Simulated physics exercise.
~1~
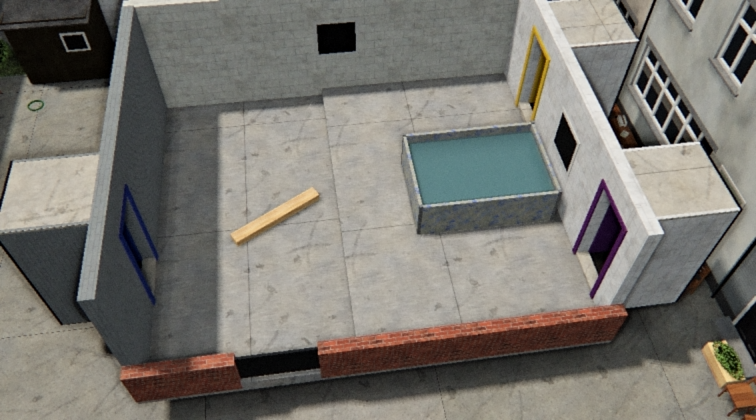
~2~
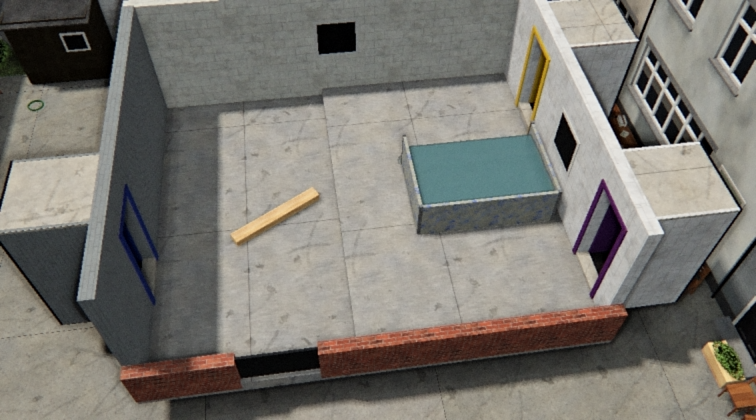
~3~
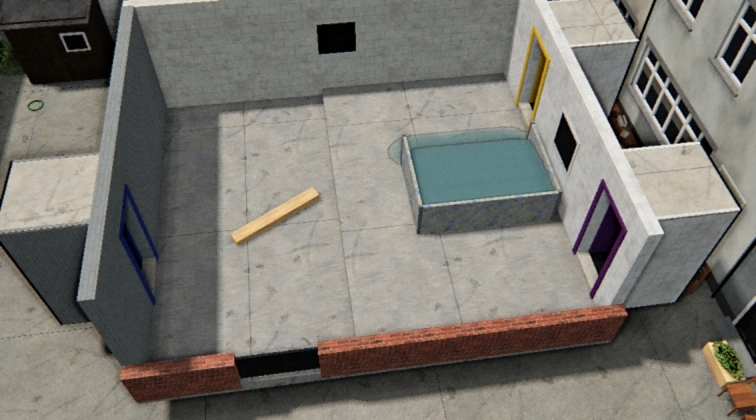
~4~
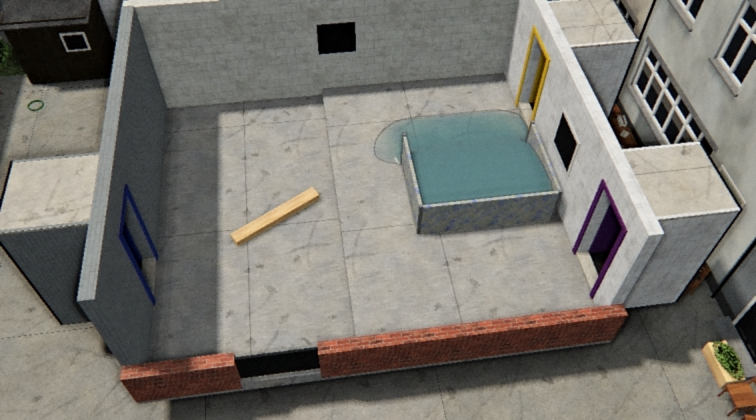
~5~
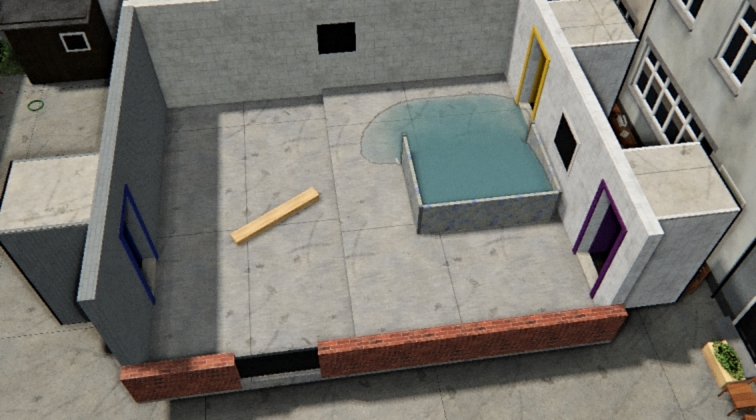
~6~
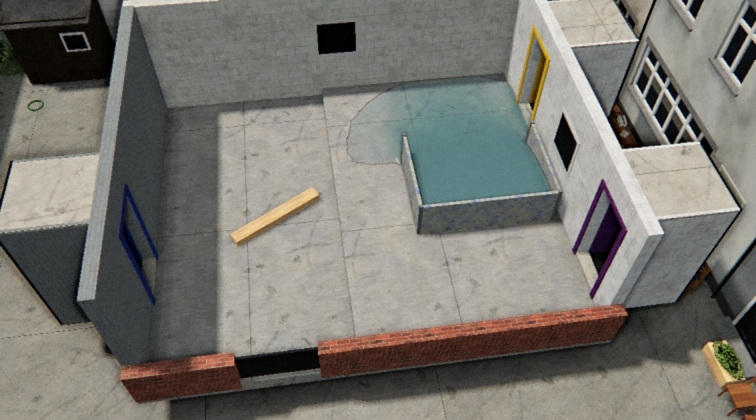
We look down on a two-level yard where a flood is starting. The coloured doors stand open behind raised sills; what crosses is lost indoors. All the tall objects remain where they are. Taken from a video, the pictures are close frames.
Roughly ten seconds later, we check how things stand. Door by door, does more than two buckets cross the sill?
The yellow door will break the limit; the purple door will respect the limit; the blue door will respect the limit.
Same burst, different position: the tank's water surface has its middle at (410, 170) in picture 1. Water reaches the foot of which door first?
In my view it is the yellow one.
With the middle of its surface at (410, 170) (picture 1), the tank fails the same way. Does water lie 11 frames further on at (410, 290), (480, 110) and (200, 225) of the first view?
I'd say still dry for the first, swamped for the second and still dry for the third.
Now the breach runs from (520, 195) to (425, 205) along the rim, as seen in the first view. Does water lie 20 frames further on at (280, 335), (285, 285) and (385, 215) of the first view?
Taking the three spots as listed, they end up inundated, inundated and spared.
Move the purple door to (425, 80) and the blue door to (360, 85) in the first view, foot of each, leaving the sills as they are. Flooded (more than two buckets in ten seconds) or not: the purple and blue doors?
Note: Purple overshoots; blue overshoots.
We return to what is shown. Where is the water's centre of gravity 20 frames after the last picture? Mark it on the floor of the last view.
That comes out near (403, 131).
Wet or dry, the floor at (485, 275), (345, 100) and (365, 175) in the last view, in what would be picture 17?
First spot not wet, second soaked, third not wet.
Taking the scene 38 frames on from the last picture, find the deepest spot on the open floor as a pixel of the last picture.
I'd mark about pixel (149, 382).
A moment on, water covers 20 % of the floor; the yellow door under two buckets in, the purple door not reached, the blue door not reached.
Next, water covers 25 % of the floor; the yellow door over two buckets in, the purple door not reached, the blue door not reached.
Then, water covers 40 % of the floor; the yellow door far over two buckets in, the purple door not reached, the blue door not reached.
Later, water covers 70 % of the floor; the yellow door far over two buckets in, the purple door wet at the sill, nothing in, the blue door wet at the sill, nothing in.
In the end, water covers 80 % of the floor; the yellow door far over two buckets in, the purple door wet at the sill, nothing in, the blue door under two buckets in.
